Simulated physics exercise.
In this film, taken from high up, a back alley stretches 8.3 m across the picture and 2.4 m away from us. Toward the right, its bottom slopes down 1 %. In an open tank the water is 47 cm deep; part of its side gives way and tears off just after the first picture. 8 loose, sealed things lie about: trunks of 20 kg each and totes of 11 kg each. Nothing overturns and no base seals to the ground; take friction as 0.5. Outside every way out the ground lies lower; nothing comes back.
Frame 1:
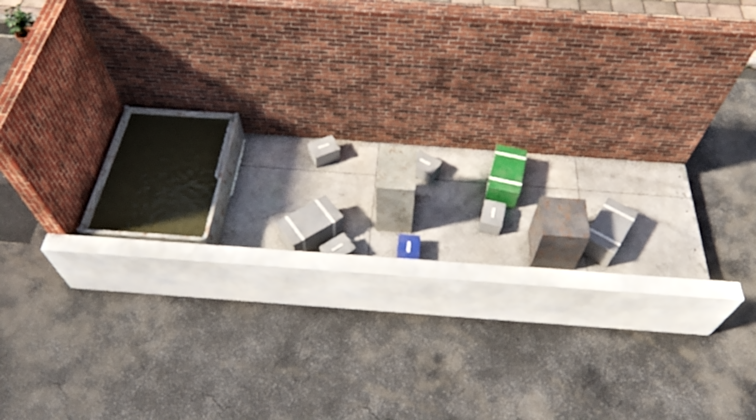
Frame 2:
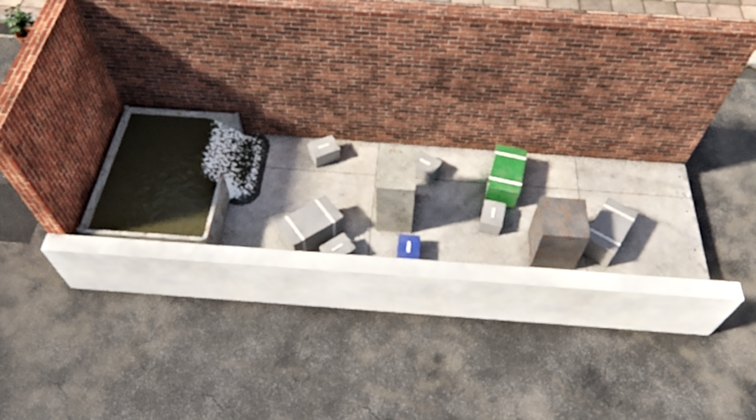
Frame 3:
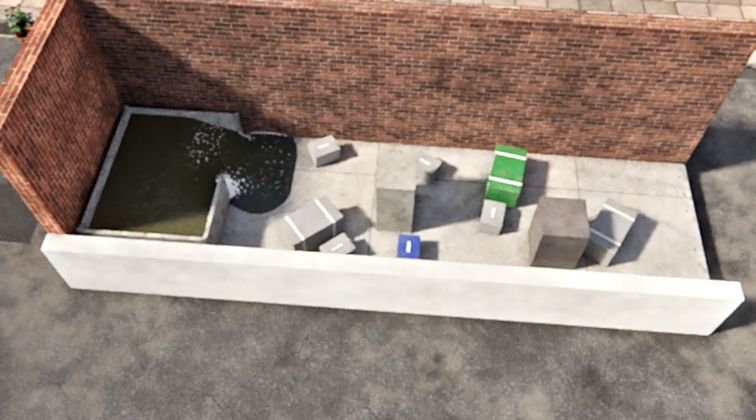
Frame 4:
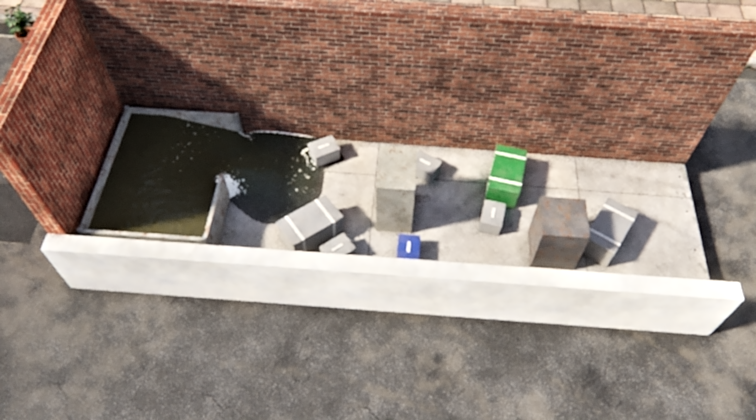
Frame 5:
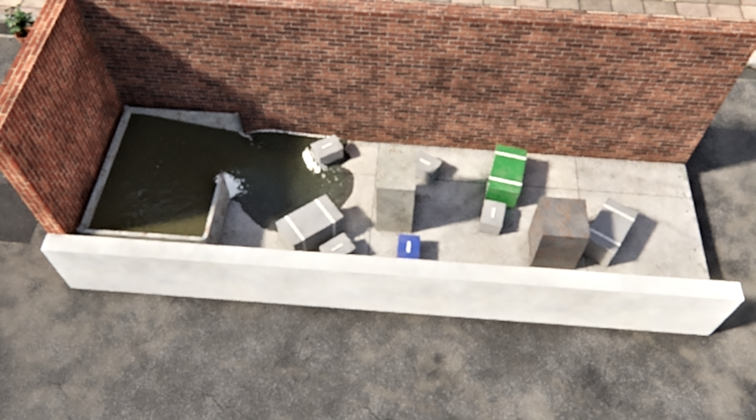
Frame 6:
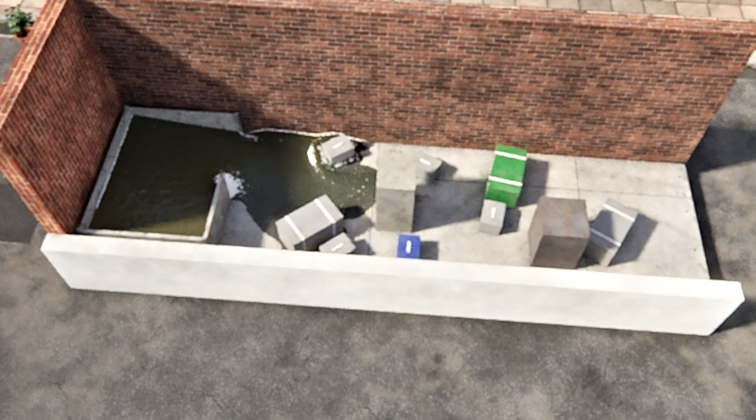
Murky water bursting through the side of an open tank and spreading right across a walled alley, shifting one grey box slightly.
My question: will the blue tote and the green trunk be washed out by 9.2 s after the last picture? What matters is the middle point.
In order: The blue tote does not exit, the green trunk exits.
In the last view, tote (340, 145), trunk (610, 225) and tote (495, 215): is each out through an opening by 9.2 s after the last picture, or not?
Result, in listed order: Done / not done / not done.
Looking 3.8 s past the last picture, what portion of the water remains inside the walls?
88 %.
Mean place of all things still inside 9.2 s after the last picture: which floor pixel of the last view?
They're centred close to (438, 253).
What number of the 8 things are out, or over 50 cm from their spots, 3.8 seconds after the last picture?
By my reckoning, 6.
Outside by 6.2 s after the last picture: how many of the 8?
The count is 3.
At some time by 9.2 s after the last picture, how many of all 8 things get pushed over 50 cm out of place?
That adds up to 6.
Then, 1.2 s after the last picture the blue tote is near (408, 247), 0.0 m from its start, aground; the green trunk is near (522, 169), 0.2 m from its start, aground; 0 of 8 are out; 1 afloat.
Then, 3.8 s after the last picture the blue tote is near (418, 243), 0.2 m from its start, aground; the green trunk has gone out; 2 of 8 are out; 0 afloat.
Then, 6.2 s after the last picture the blue tote is near (424, 241), 0.2 m from its start, aground; the green trunk has gone out; 3 of 8 are out; 1 afloat.
Then, 9.2 s after the last picture the blue tote is near (424, 241), 0.2 m from its start, aground; the green trunk has gone out; 3 of 8 are out; 0 afloat.
